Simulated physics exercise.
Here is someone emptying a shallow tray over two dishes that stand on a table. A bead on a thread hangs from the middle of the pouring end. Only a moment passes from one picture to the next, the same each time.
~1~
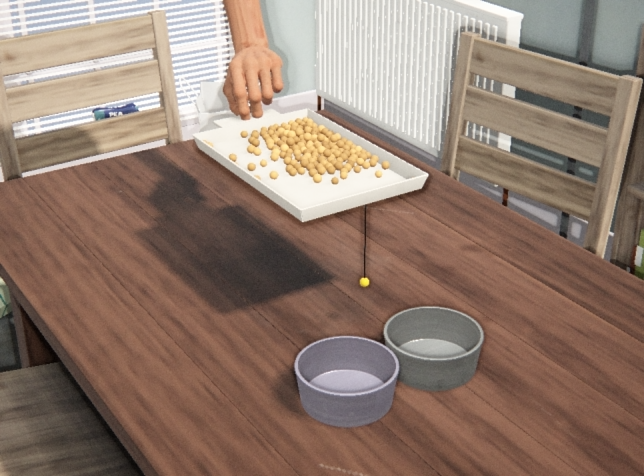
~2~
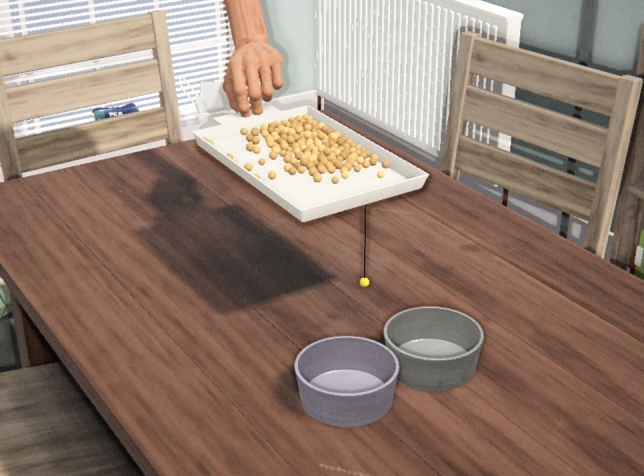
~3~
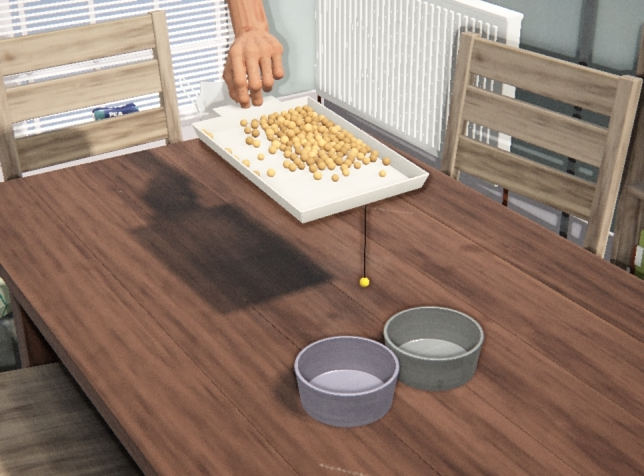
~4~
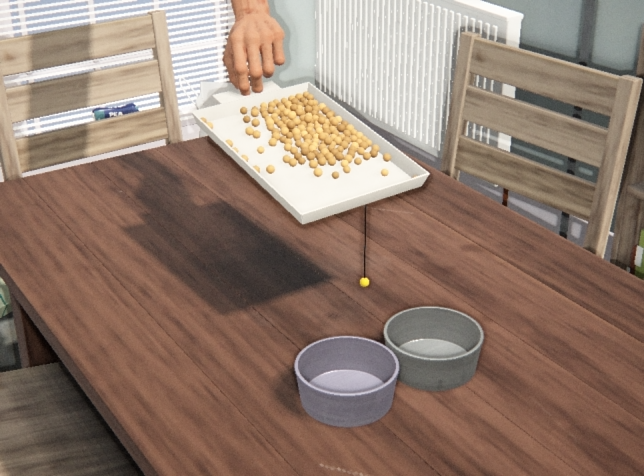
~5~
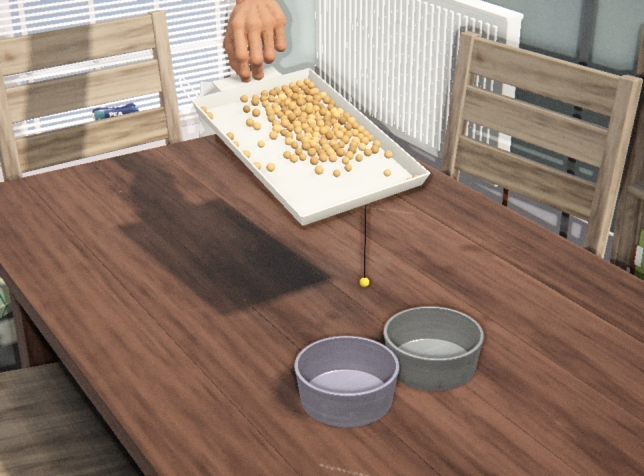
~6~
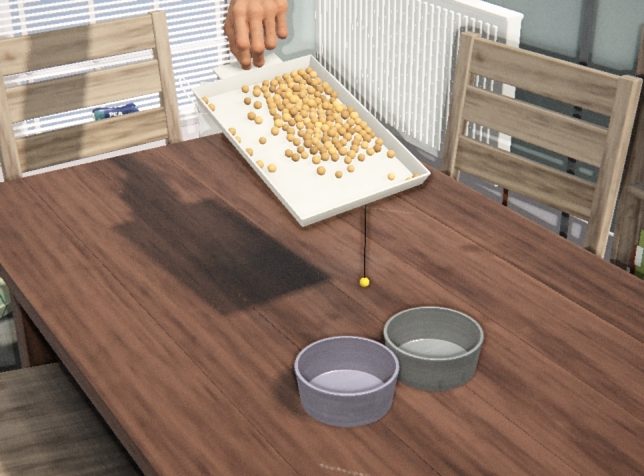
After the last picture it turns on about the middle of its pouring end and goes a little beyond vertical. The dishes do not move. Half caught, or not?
The two hold under half of the load.
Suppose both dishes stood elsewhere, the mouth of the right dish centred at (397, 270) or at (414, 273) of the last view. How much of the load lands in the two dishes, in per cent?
Roughly 0 per cent, and 20 per cent.
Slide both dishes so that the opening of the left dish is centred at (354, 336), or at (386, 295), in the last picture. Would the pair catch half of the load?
At the first place above a half, at the second below a half.
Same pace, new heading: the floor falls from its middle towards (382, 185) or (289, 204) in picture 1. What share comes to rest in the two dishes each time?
Near 0 % and 10 %.
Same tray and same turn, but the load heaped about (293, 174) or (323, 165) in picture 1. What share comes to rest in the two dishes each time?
First some 10, then 10 per cent.
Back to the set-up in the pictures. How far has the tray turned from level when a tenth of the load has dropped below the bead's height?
Around 60° of tilt.
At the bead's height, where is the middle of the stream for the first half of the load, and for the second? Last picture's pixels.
At about (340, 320), then at (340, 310).
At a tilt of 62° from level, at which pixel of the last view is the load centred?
Close to (339, 218).
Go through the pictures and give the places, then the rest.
Corners of the pouring end at (303, 207) and (422, 174), level; middle of the load at (309, 147), round wooden beads; left dish at (375, 404); right dish at (463, 369); bead on its thread at (364, 282), in the first frame.
Corners of the pouring end at (303, 207) and (422, 174), level; middle of the load at (309, 145), in the second frame.
Corners of the pouring end at (303, 208) and (422, 173), tipped barely, lowest at the left corner; middle of the load at (309, 139), in the third frame.
Corners of the pouring end at (303, 210) and (423, 173), tipped a little, lowest at the left corner; middle of the load at (310, 130), in the fourth frame.
Corners of the pouring end at (304, 212) and (423, 172), tipped a little, lowest at the left corner; middle of the load at (310, 122), a small part on the move, in the fifth frame.
Corners of the pouring end at (304, 214) and (424, 172), tipped clearly, lowest at the left corner; middle of the load at (312, 116), most on the move; left dish at (375, 404); right dish at (463, 369), in the sixth frame.
Soon, tray tipped steeply; about half on the tray; a small part in the left dish; a stray few in the right dish; about a quarter outside both; about a quarter in the air.
A while on, tray tipped past a quarter turn; a stray few on the tray; a small part in the left dish; a stray few in the right dish; most outside both; a small part in the air.
Towards the end, tray tipped past a quarter turn; a small part in the left dish; a stray few in the right dish; most outside both.
Finally, tray tipped past a quarter turn; a small part in the left dish; a stray few in the right dish; most outside both.
